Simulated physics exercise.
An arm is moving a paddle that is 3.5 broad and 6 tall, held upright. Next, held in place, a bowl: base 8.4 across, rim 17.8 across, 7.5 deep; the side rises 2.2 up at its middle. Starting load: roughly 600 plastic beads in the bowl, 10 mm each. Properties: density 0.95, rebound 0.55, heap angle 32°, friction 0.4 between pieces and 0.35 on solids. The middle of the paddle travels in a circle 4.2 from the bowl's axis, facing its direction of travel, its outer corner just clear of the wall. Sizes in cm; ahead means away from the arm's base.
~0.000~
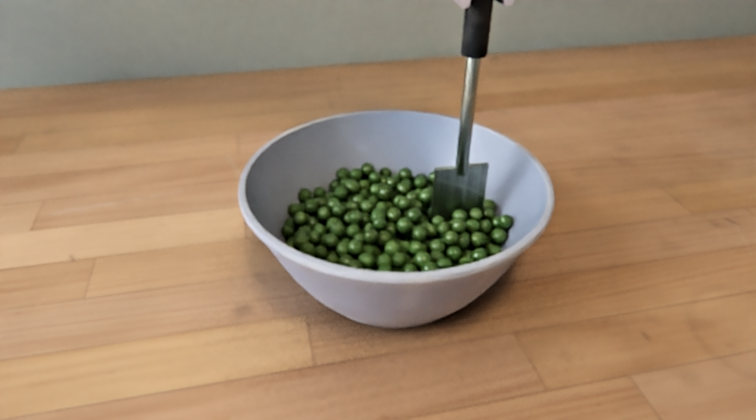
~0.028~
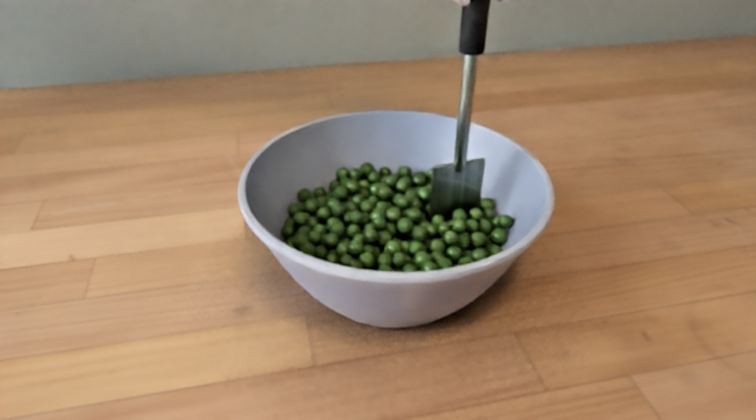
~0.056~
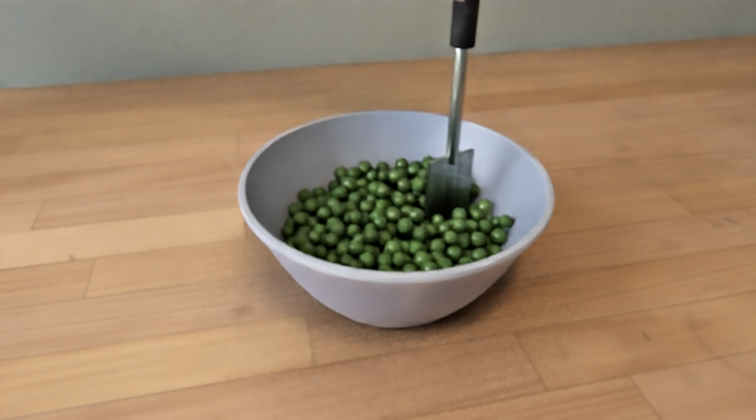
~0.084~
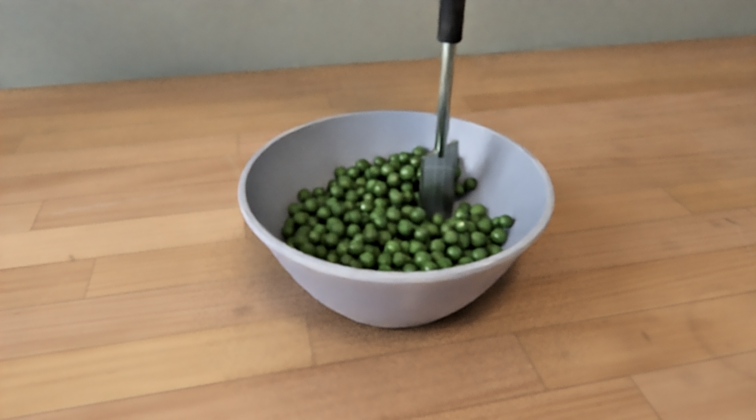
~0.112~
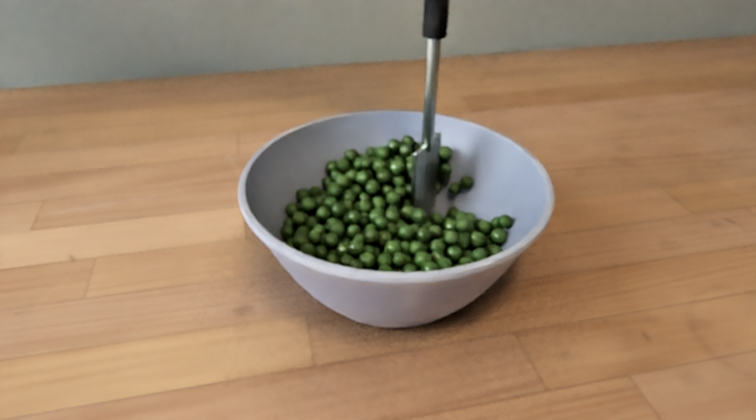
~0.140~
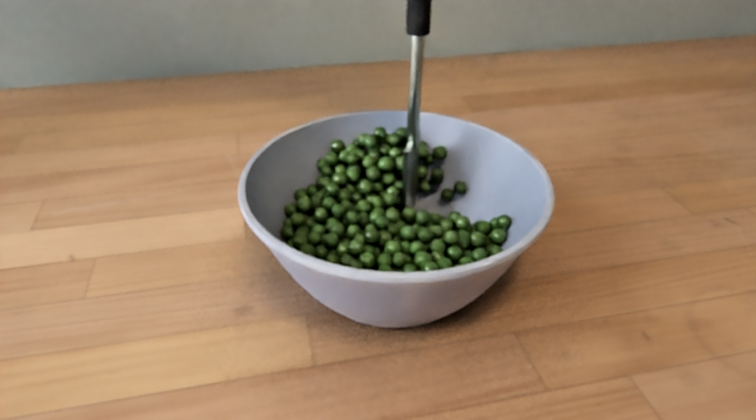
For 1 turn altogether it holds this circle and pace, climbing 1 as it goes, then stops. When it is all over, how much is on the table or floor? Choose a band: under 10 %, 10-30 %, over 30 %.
Band: Under 10 %.
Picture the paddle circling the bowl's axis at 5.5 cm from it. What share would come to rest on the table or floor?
Then about 0 %.
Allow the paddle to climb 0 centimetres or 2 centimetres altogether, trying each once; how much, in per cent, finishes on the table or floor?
First try about 5 per cent, second about 0 per cent.
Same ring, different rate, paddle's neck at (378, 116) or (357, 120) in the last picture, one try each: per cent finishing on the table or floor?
About 10 per cent, then about 20 per cent.
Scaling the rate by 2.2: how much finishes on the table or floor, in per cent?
That gives some 25 percent.
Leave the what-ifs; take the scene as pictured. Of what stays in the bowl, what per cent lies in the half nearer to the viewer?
I'd put it at roughly 40 per cent.
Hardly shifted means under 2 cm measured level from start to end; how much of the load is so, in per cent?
Roughly 20 percent of the load.
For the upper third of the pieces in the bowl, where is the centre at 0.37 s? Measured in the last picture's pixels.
Near (321, 232).
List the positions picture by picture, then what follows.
Paddle neck at (464, 144), 0° round; upper third of the load around (389, 226), from x 290 to 505, top at y 170; 595 in the bowl, in the first picture.
Paddle neck at (462, 141), 5° round; upper third of the load around (391, 225), from x 290 to 505, top at y 170, in the second picture.
Paddle neck at (454, 134), 18° round; upper third of the load around (393, 219), from x 290 to 505, top at y 160, in the third picture.
Paddle neck at (442, 127), 32° round; upper third of the load around (392, 216), from x 290 to 505, top at y 150, in the fourth picture.
Paddle neck at (429, 122), 46° round; upper third of the load around (384, 208), from x 285 to 505, top at y 145, in the fifth picture.
Paddle neck at (414, 118), 60° round; upper third of the load around (376, 199), from x 285 to 505, top at y 135; 595 in the bowl, in the sixth picture.
After 0.37 s, 176° round, highest piece 9 above the table; 589 in the bowl, 1 on the table or floor, 5 in flight or on the tool.
After 0.60 s, 292° round, highest piece 9 above the table; 580 in the bowl, 11 on the table or floor, 4 in flight or on the tool.
After 0.91 s, 0° round, highest piece 7 above the table; 579 in the bowl, 16 on the table or floor.
After 1.61 s, 0° round, highest piece 7 above the table; 579 in the bowl, 16 on the table or floor.
At rest, 579 in the bowl, 16 on the table or floor. That is 3 % on the table or floor.
